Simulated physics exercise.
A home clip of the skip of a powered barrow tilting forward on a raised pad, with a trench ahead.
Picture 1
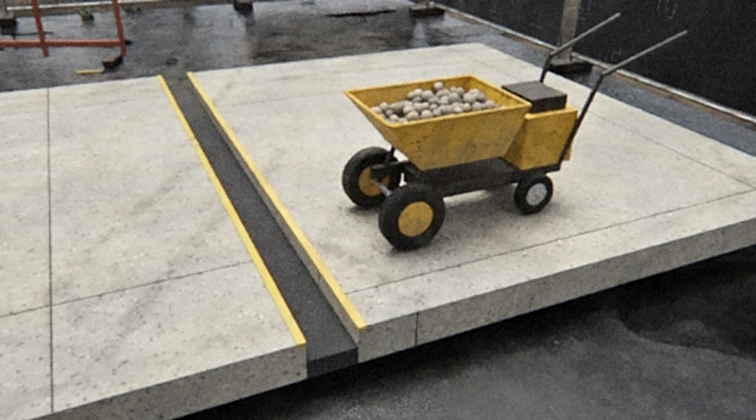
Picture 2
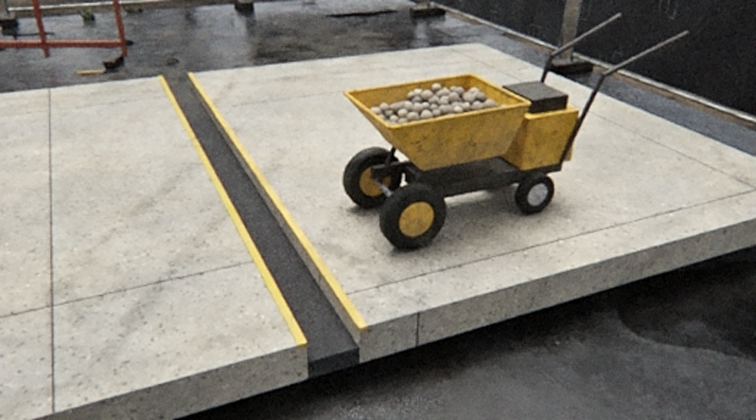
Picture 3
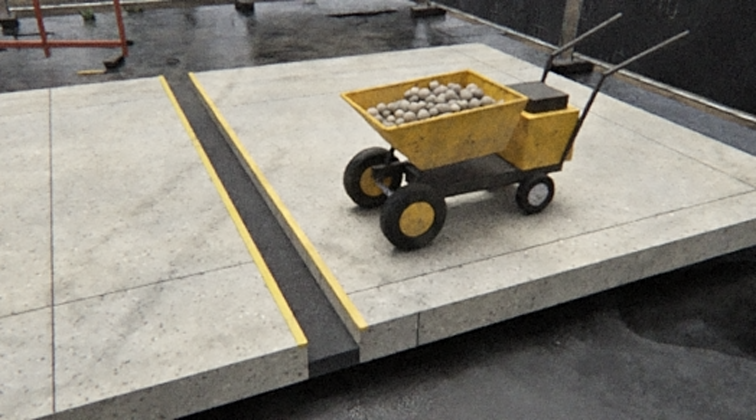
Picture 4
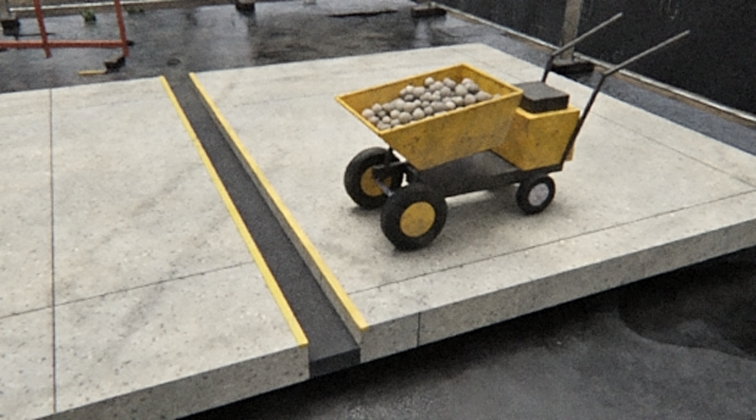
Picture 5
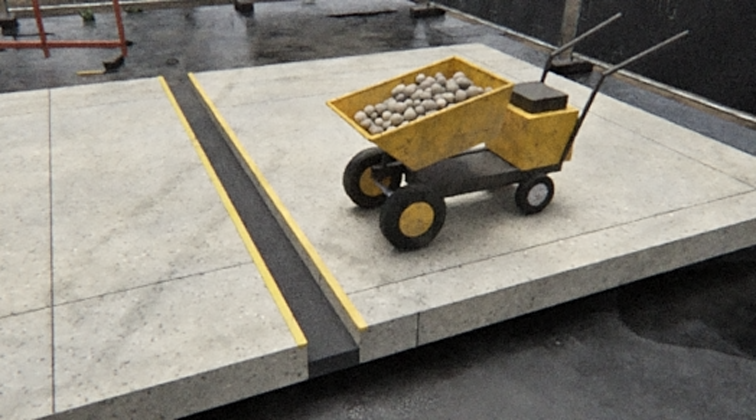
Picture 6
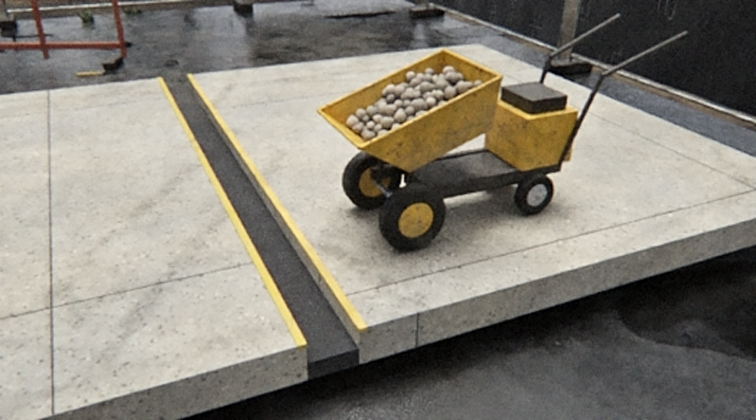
On a raised concrete pad, a yellow barrow's skip of pebbles tilts forward toward the left.
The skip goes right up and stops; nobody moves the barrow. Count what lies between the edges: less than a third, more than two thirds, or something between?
The trench takes between a third and two thirds.
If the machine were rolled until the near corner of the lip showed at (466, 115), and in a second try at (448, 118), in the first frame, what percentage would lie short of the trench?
First some 50, then 40 per cent.
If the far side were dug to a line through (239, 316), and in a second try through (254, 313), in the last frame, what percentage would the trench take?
Near 90 % and 90 %.
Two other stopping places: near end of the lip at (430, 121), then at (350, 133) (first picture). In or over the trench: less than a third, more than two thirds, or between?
The first try: One to two thirds. The second: Less than a third.
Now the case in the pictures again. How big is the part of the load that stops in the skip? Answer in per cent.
Some 5 per cent.
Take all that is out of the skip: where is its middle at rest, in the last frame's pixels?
At about (265, 247).
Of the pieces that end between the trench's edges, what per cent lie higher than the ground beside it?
Roughly 35 in a hundred.
Shortly afterwards, skip tipped steeply; the whole lot in the skip.
Next, skip tipped right over; near two thirds in the skip; near a quarter in or heaped over the trench; a little beyond it; a little falling.
Some moments later, skip tipped right over; a little in the skip; near half in or heaped over the trench; near a third beyond it.
In the end, skip tipped right over; a little in the skip; only a few short of the trench; near two thirds in or heaped over the trench; near a third beyond it.
